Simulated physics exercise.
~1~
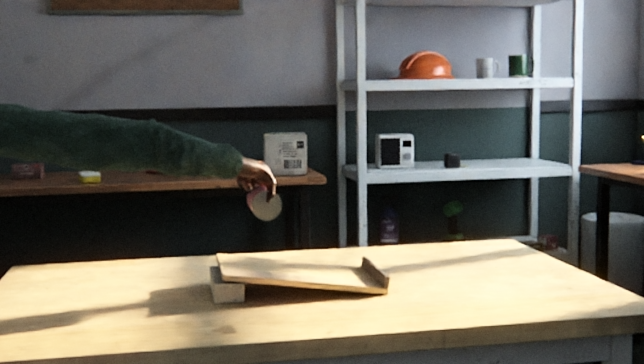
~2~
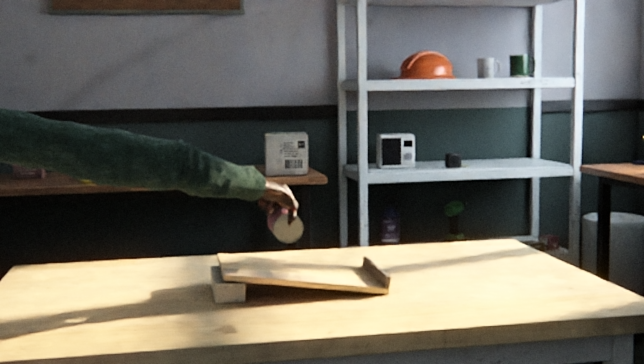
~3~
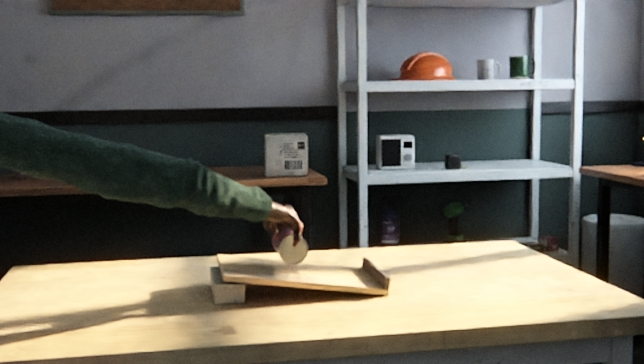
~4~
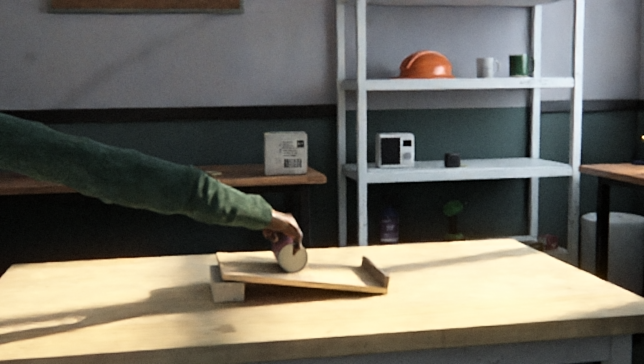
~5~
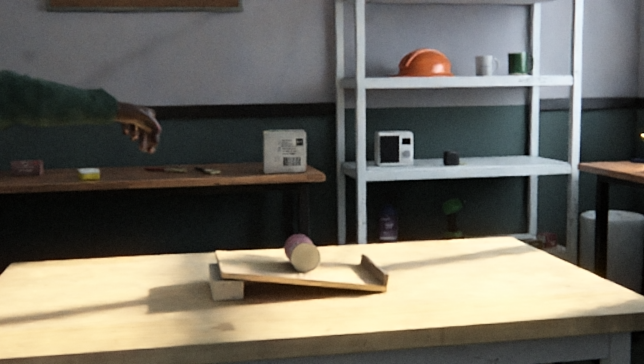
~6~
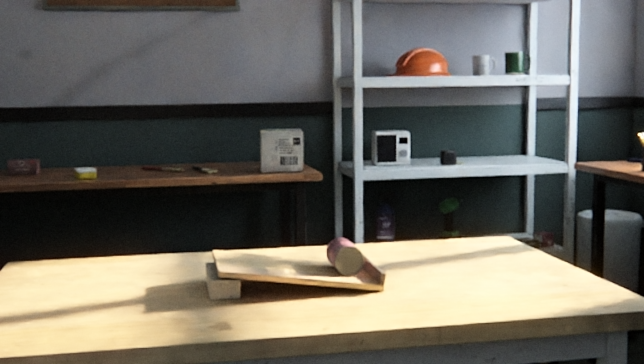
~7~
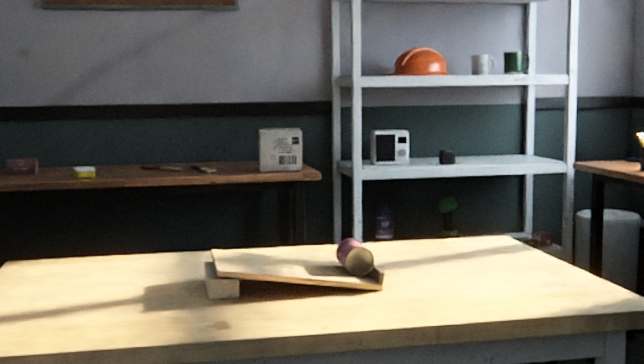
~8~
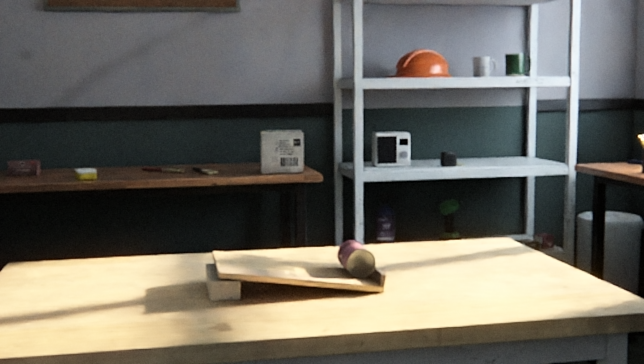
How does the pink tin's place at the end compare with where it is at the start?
At the start the tin is held in a hand above the table, over the left part of the board. At the end it rests on its side farther right and lower, at the bottom of the tilted board.
